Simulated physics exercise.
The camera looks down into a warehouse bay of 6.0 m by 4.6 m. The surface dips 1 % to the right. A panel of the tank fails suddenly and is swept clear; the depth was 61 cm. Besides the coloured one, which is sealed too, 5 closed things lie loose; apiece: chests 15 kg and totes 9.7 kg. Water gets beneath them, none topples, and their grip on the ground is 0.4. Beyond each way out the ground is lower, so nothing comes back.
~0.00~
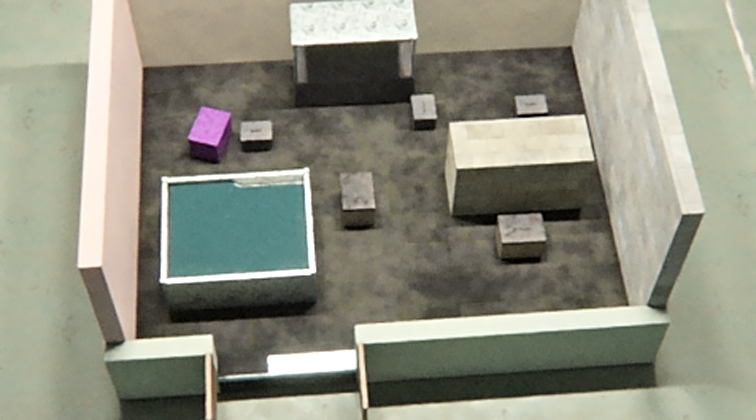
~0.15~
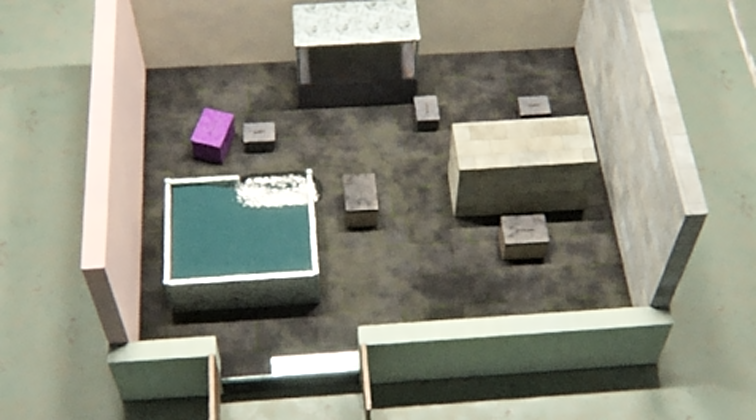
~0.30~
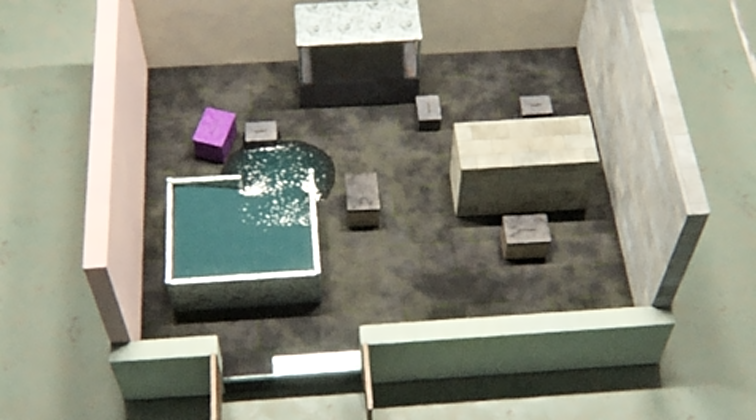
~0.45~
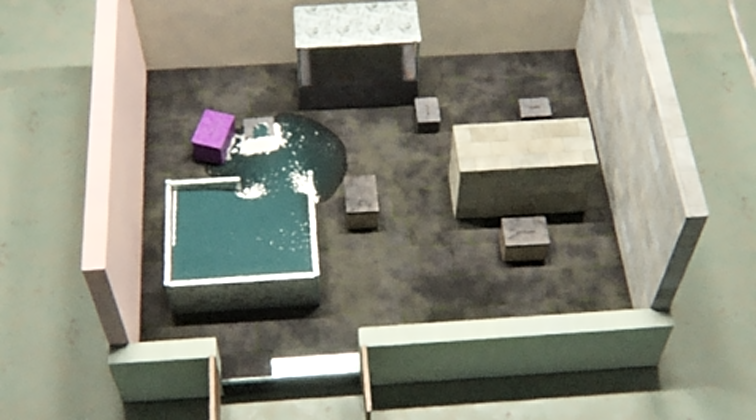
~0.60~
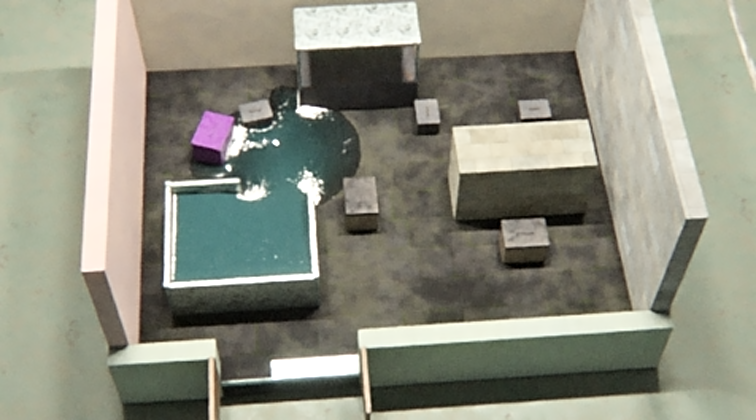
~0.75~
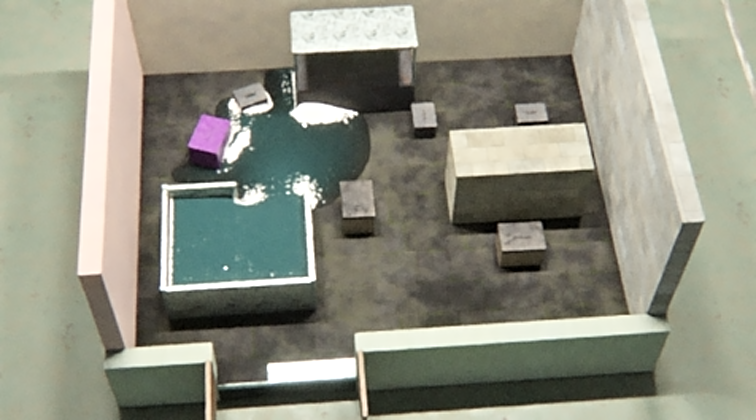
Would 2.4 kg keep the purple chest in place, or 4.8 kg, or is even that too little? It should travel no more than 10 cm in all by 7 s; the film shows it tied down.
Verdict: Neither weight holds it.
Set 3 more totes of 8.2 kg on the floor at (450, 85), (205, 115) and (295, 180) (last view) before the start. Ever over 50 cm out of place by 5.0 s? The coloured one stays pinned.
In turn: Under, short of it, past it.
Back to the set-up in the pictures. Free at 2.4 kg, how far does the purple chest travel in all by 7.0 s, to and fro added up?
About 400 cm.
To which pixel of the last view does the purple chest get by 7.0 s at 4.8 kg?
Near (234, 62).
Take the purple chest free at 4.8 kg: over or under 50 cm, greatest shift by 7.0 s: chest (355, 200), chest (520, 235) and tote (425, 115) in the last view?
In that order: Short of it, short of it, past it.
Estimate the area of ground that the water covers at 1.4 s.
Roughly 9.0 m2.
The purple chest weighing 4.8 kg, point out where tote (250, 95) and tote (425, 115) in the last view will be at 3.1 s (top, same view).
Around (154, 86) and (583, 143).
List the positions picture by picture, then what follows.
The first picture shows the purple chest at (209, 126) rests on the ground; 2.4 m2 under water; 0 of 6 have shifted.
The second picture shows the purple chest at (212, 127), on the bottom; 2.9 m2 under water; 0 of 6 have shifted.
The third picture shows the purple chest at (214, 127), on the bottom; 3.6 m2 under water; 0 of 6 have shifted.
The fourth picture shows the purple chest at (213, 129), on the bottom; water covers 4.3 m2; 1 of 6 have shifted.
The fifth picture shows the purple chest at (213, 130), on the bottom; water covers 5.0 m2; 1 of 6 have shifted.
The sixth picture shows the purple chest at (209, 134), on the bottom; 5.7 m2 under water; 1 of 6 have shifted.
After 1.4 s the purple chest would be 69 cm from its start with 2.4 kg and 67 cm from its start with 4.8 kg; 1 cm of water round it then.
After 3.1 s the purple chest would be 33 cm from its start with 2.4 kg and 45 cm from its start with 4.8 kg; 4 cm of water round it then.
After 4.9 s the purple chest would be 62 cm from its start with 2.4 kg and 73 cm from its start with 4.8 kg; 8 cm of water round it then.
After 7.0 s the purple chest would be 67 cm from its start with 2.4 kg and 121 cm from its start with 4.8 kg; 8 cm of water round it then.
